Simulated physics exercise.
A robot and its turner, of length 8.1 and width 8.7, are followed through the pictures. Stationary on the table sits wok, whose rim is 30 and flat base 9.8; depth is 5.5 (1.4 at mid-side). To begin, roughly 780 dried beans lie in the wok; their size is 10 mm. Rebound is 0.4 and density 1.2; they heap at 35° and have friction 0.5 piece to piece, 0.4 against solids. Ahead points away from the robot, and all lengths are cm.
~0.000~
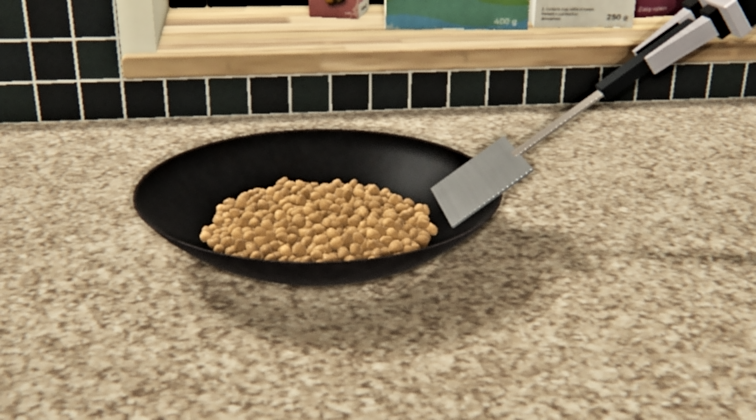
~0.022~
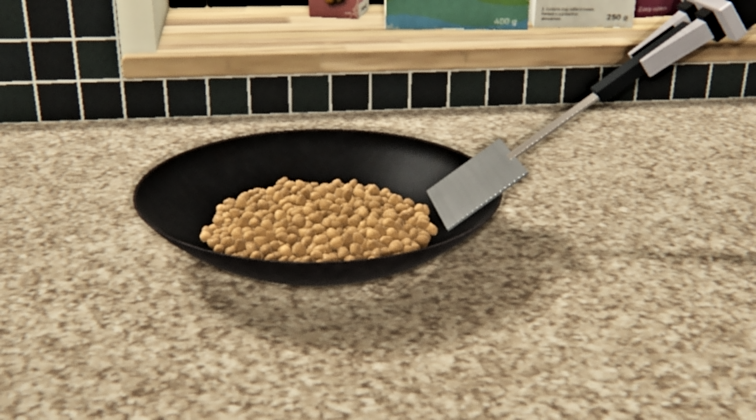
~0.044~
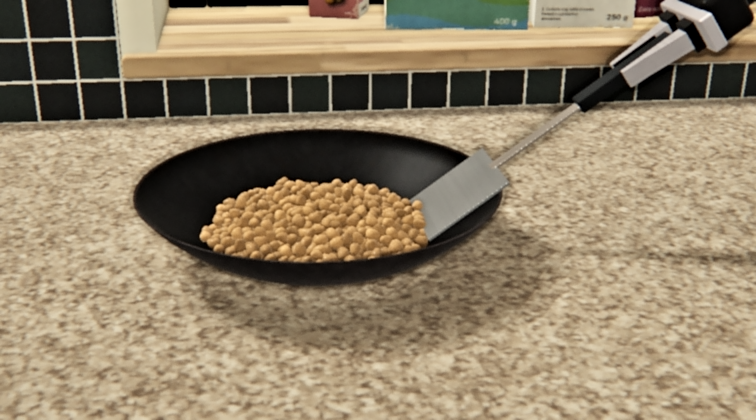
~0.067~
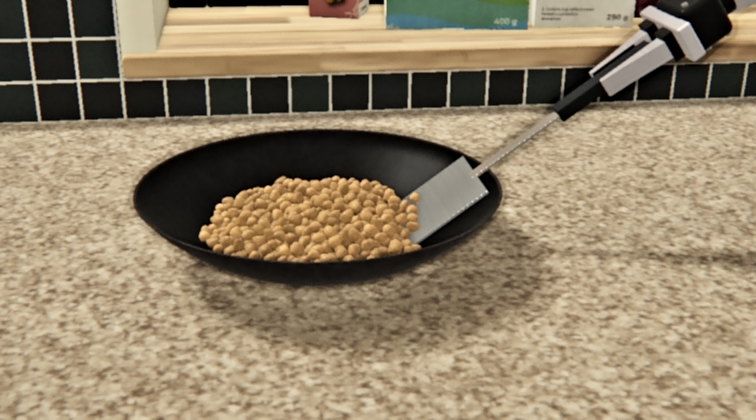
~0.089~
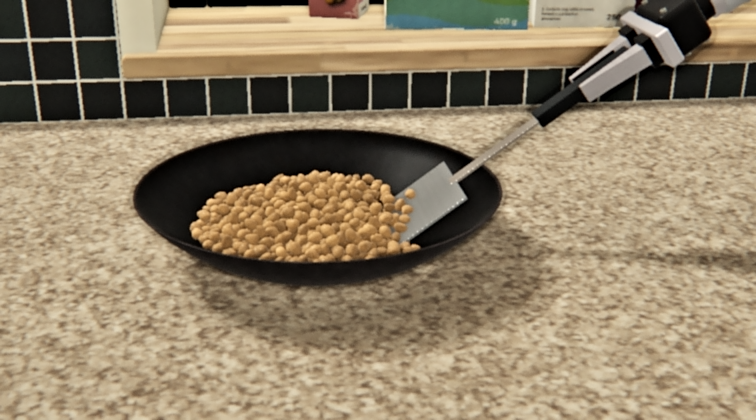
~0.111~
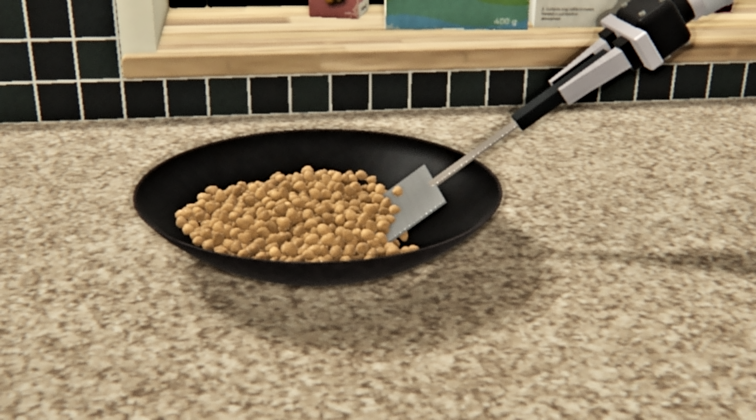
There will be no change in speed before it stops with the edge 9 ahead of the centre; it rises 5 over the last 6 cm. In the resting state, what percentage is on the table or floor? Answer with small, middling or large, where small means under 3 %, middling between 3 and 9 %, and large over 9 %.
It is large.
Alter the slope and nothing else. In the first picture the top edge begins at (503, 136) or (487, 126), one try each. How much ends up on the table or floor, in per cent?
About 20% and 20%.
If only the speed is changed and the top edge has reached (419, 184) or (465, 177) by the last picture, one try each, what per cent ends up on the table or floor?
Roughly 20 and 5 percent.
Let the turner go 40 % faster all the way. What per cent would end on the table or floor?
I'd reckon close to 30 per cent.
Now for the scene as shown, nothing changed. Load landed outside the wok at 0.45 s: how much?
Share at that moment: About 10 %.
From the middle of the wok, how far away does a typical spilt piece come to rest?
It works out to near 28 cm.
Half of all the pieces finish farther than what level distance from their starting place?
6 cm.
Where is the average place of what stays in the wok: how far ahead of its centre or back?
The kept load is shifted forward by about 5.0 cm.
After 0.17 s, sloping 36°, highest piece 5 above the table; 779 in the wok.
After 0.22 s, sloping 36°, highest piece 6 above the table; 779 in the wok.
After 0.45 s, sloping 36°, highest piece 12 above the table; 644 in the wok, 59 on the table or floor, 76 on the blade or in flight.
After 1.50 s, sloping 36°, highest piece 6 above the table; 644 in the wok, 135 on the table or floor.
In the end, 644 in the wok, 135 on the table or floor. That is 17 % on the table or floor.
